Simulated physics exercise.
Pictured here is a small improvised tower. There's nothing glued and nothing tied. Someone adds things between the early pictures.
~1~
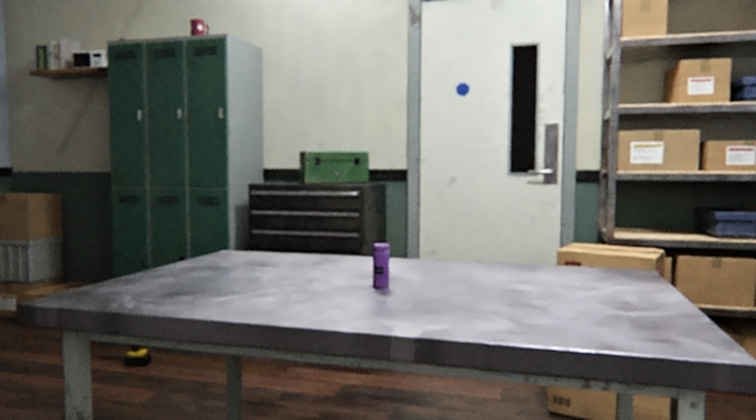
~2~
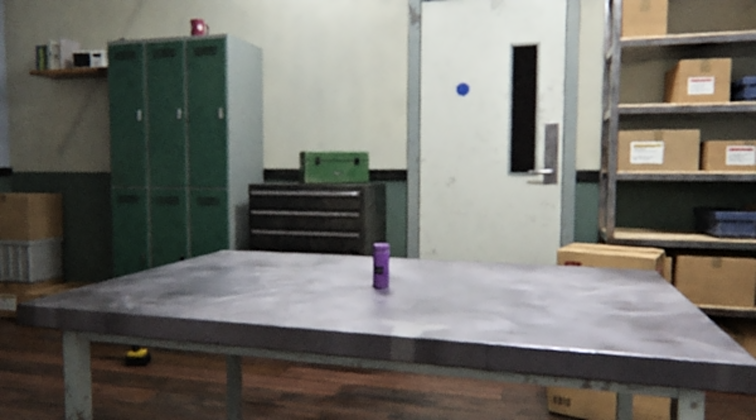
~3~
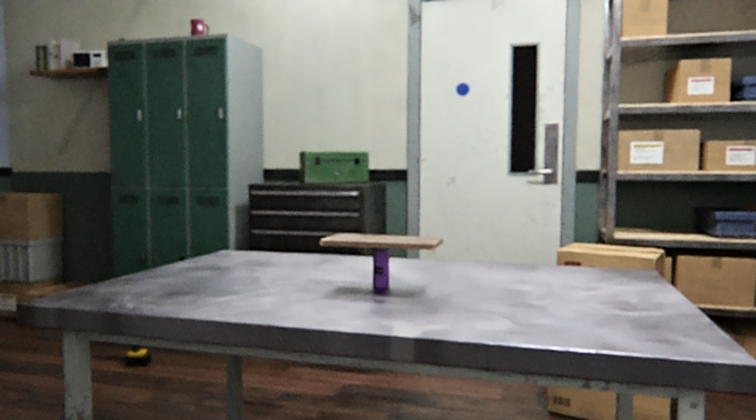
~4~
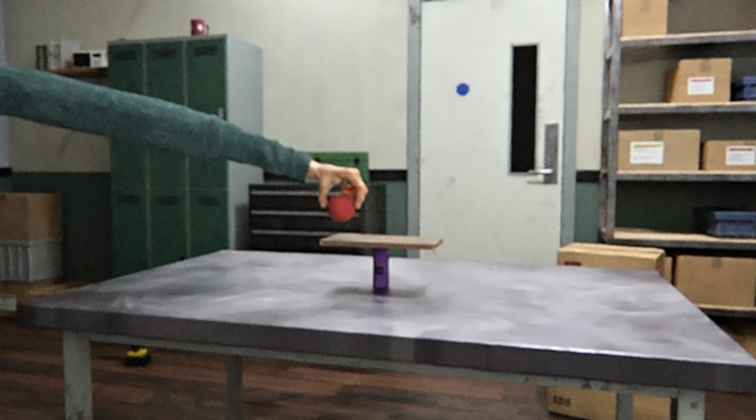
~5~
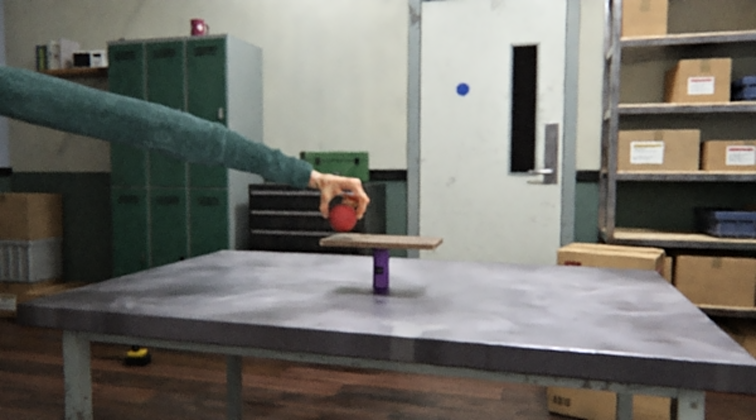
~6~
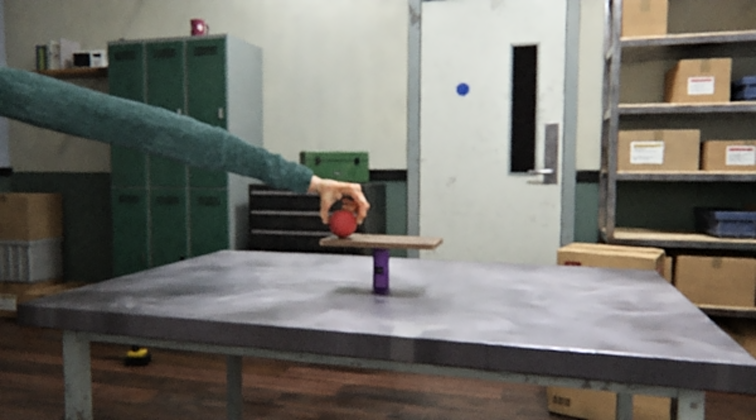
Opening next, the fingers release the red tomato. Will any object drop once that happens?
Well, once it's let go, not everything stays put there.
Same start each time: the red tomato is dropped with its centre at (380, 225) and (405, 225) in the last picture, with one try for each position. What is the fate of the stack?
Try one: The stack remains standing; try two: The stack collapses.
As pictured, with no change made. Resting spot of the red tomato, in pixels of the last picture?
It ends up close to (311, 270).
Then, 0.40 s past the last view, red tomato now fallen; brown board rocked 55° from its first pose.
Then, 0.70 s past the last view, brown board now fallen; purple shaker rocked 53° from its first pose.
Then, 0.80 s past the last view, purple shaker on its side.
Finally, fallen, brown board, red tomato and purple shaker. Final places as the last picture's camera would see them, red tomato near (311, 270). The stack gives way.
